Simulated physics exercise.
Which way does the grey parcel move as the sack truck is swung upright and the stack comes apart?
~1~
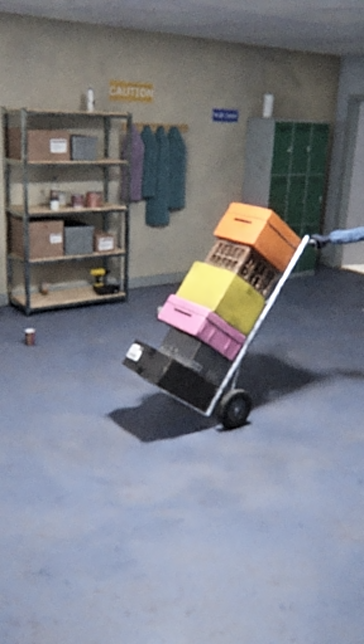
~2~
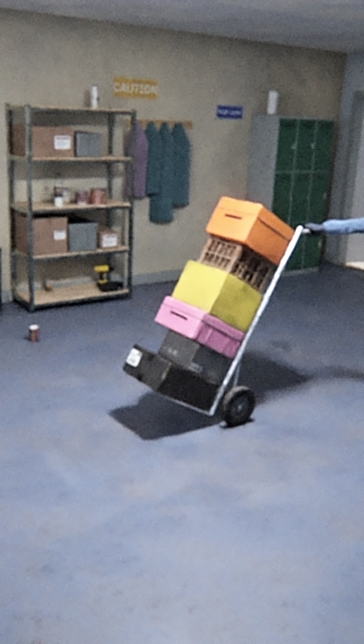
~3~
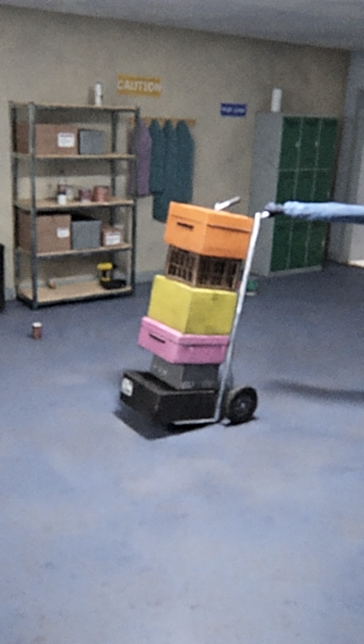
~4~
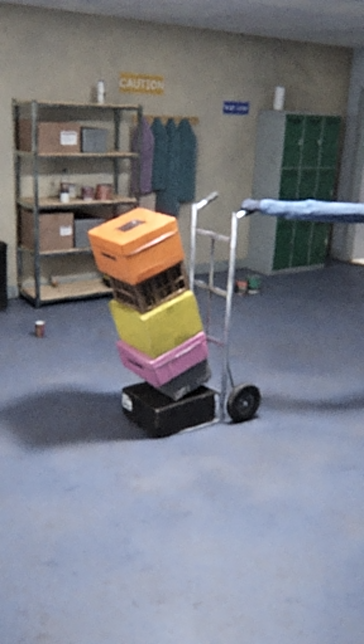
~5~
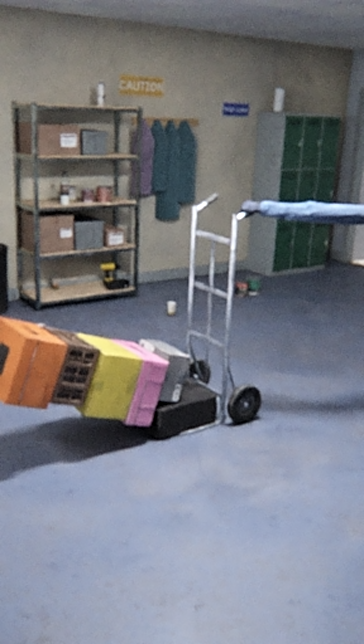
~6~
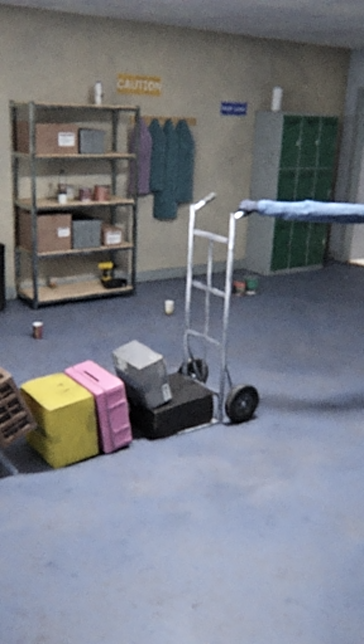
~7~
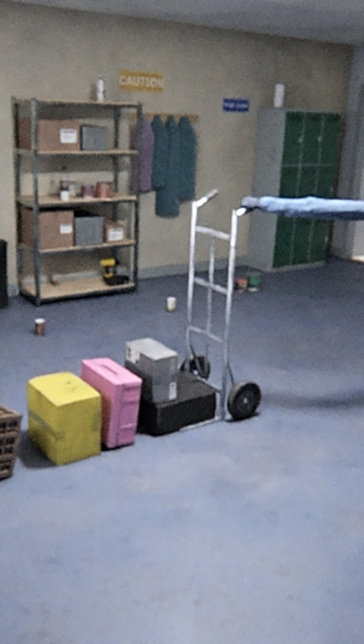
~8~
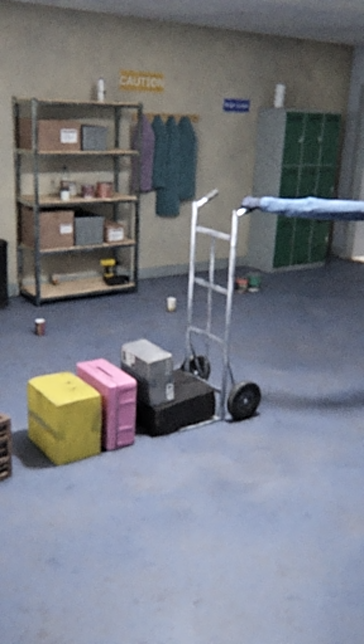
The grey parcel moves to the left, tipping over and ending up on top of the black parcel.
